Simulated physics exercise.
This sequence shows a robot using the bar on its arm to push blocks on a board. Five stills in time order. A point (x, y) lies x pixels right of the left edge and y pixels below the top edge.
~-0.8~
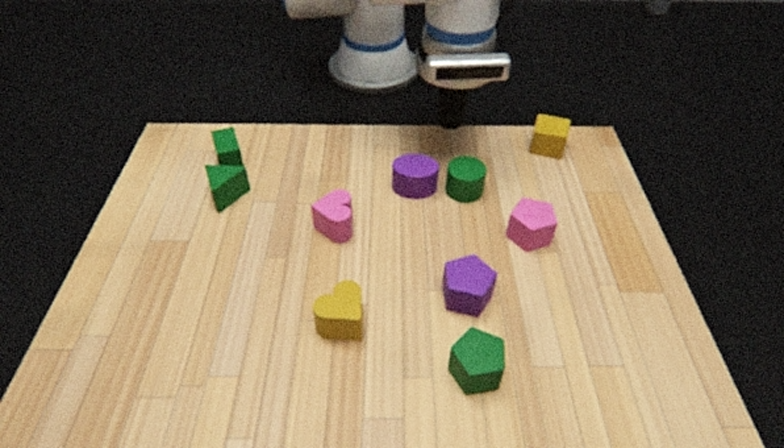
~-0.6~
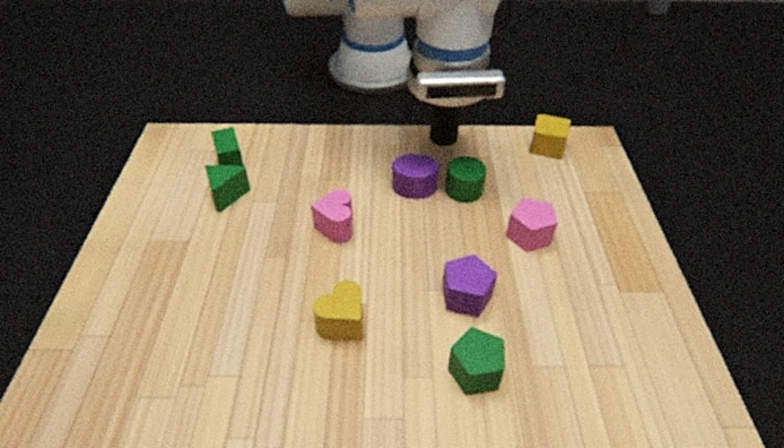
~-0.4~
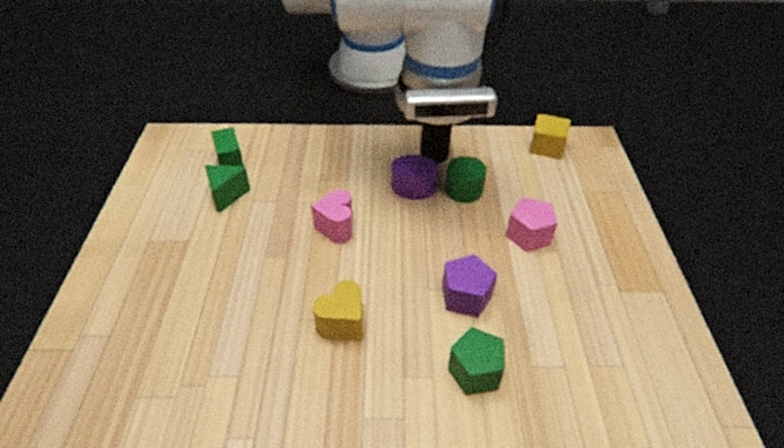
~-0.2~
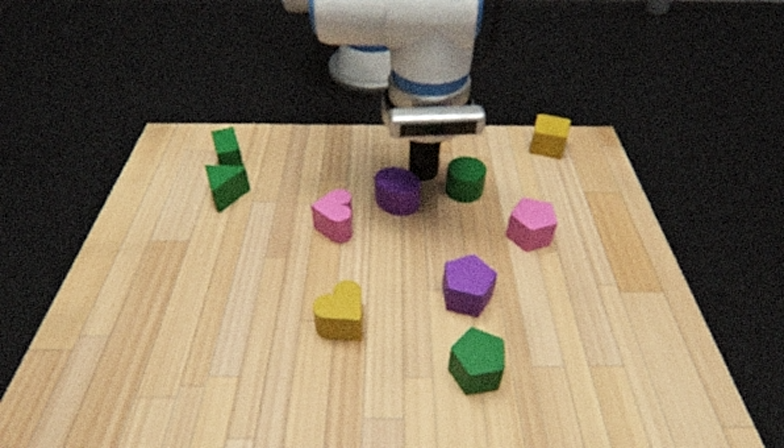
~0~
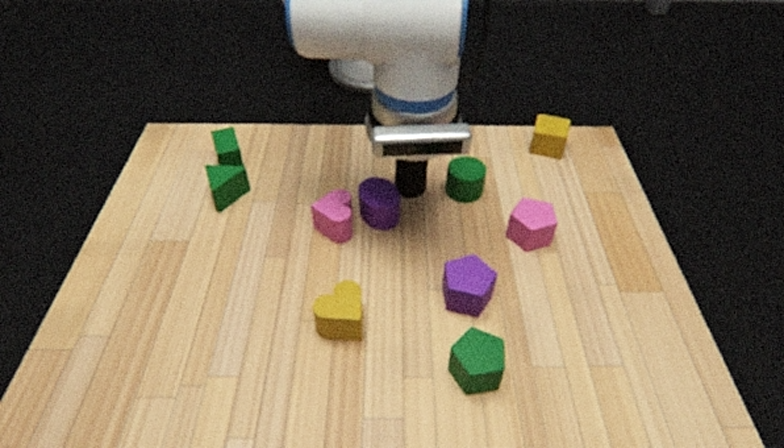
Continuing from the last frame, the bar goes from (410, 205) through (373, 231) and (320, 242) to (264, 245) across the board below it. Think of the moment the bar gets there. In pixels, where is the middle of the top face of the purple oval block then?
Around (226, 212).
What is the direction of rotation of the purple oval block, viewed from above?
The purple oval block rotates clockwise.
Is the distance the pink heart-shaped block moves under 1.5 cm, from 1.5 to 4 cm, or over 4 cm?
Beyond 4 cm.
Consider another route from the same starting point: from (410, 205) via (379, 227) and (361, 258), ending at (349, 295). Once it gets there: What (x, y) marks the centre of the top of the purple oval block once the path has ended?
Around pixel (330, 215).
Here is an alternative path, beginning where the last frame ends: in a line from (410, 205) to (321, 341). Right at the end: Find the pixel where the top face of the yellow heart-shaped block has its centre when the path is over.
The top centre is at (316, 364).
What follows on the original path. One third of the way, bar (372, 215); pink heart-shaped block (300, 208); purple oval block (335, 209), turned 45° clockwise.
Two thirds of the way, bar (316, 226); pink heart-shaped block (249, 205), turned 30° clockwise; purple oval block (279, 214), turned 65° clockwise.
At the end, bar (260, 228); green three-sided block (217, 172), turned 30° clockwise; pink heart-shaped block (204, 197), turned 45° clockwise; purple oval block (226, 212), turned 85° clockwise; green circular block unmoved.
